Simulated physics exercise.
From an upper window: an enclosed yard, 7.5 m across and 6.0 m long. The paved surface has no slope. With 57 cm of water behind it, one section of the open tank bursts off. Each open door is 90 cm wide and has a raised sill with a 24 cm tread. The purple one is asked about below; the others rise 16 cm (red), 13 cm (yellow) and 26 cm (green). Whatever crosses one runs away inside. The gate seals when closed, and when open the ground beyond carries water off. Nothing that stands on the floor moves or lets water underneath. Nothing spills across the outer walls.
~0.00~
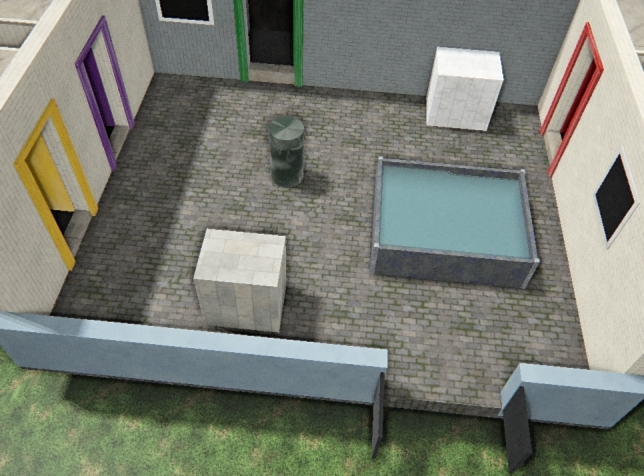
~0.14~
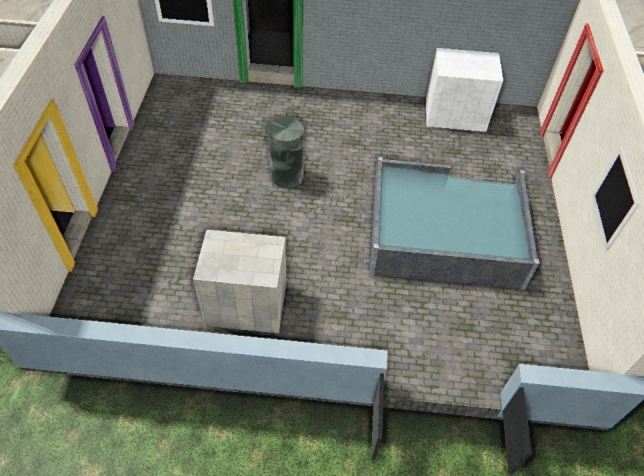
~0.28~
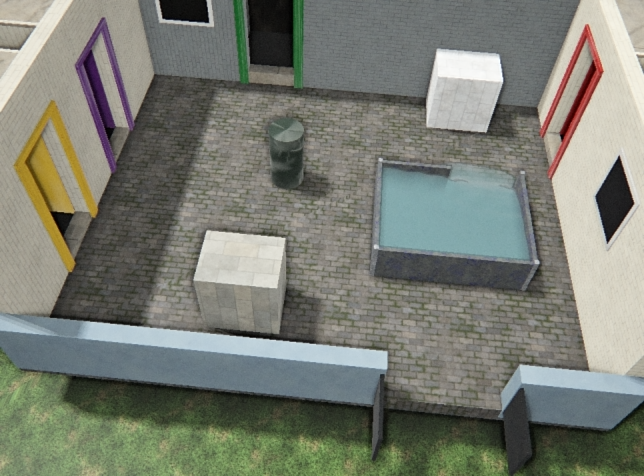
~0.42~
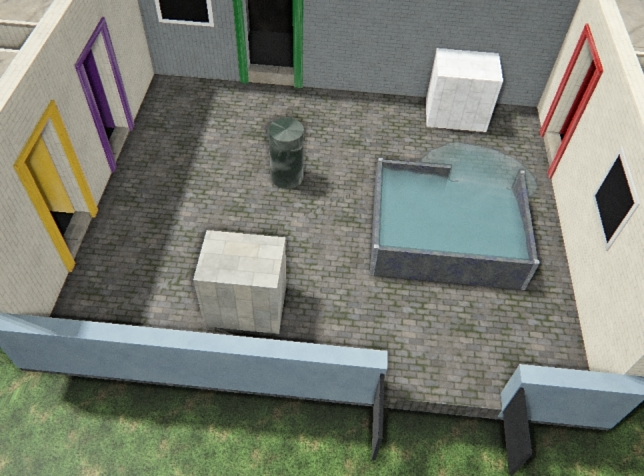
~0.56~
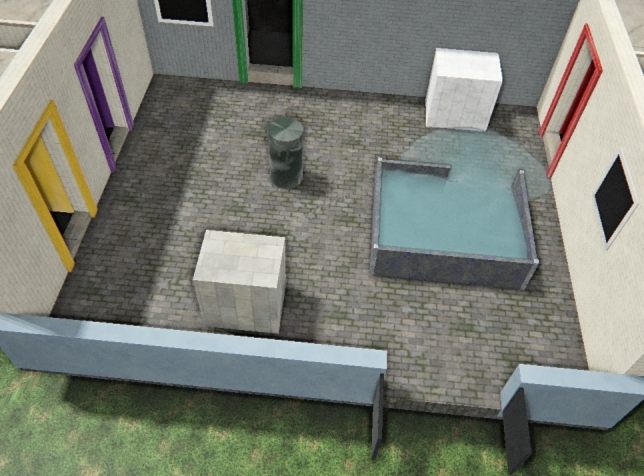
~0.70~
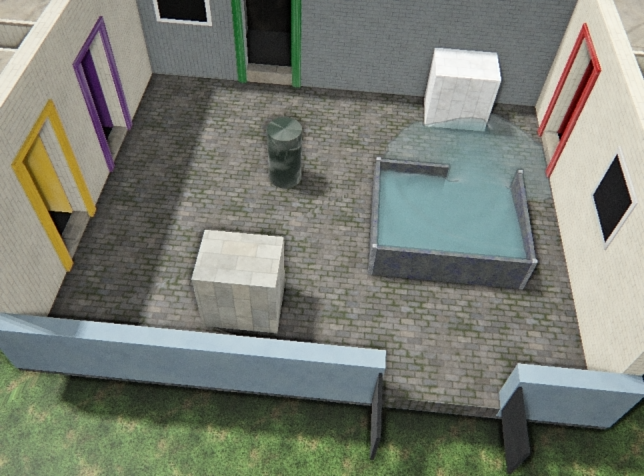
Water pouring from the broken far side of an open tank in a walled yard, spreading across paving to the red door.
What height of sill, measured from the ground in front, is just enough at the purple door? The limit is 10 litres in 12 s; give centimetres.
Some 7 cm above the ground.
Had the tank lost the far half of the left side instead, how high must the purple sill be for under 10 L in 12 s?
Some 9.0 cm.
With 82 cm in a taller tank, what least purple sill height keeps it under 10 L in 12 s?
About 11.5 cm.
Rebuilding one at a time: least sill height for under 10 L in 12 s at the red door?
About 28 cm at red.
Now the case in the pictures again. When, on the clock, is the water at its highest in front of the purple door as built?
Near 6.5 s.
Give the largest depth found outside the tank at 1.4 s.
Roughly 50 cm.
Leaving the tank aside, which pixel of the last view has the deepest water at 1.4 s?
Near (531, 114).
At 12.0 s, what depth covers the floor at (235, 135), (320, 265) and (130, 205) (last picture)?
In that order: 6, 4 and 4 cm.
After 1.4 s water covers 15 % of the floor, deepest (50 cm) near (531, 114); it has not reached the purple door.
After 3.0 s water covers 30 % of the floor, deepest (34 cm) near (484, 109); it has not reached the purple door.
After 12.0 s water covers 100 % of the floor, deepest (9 cm) near (106, 340); 6 cm at the purple door, 5 litres in over its 8 cm sill.
At the purple door as built, the water arrived by 4.8 s and peaked near 10 cm at 6.4 s.
With a sill of 6 cm, 21 litres would have come in within the 12 s; with 8 cm, 5 litres. So under 10 litres takes about 7 cm.
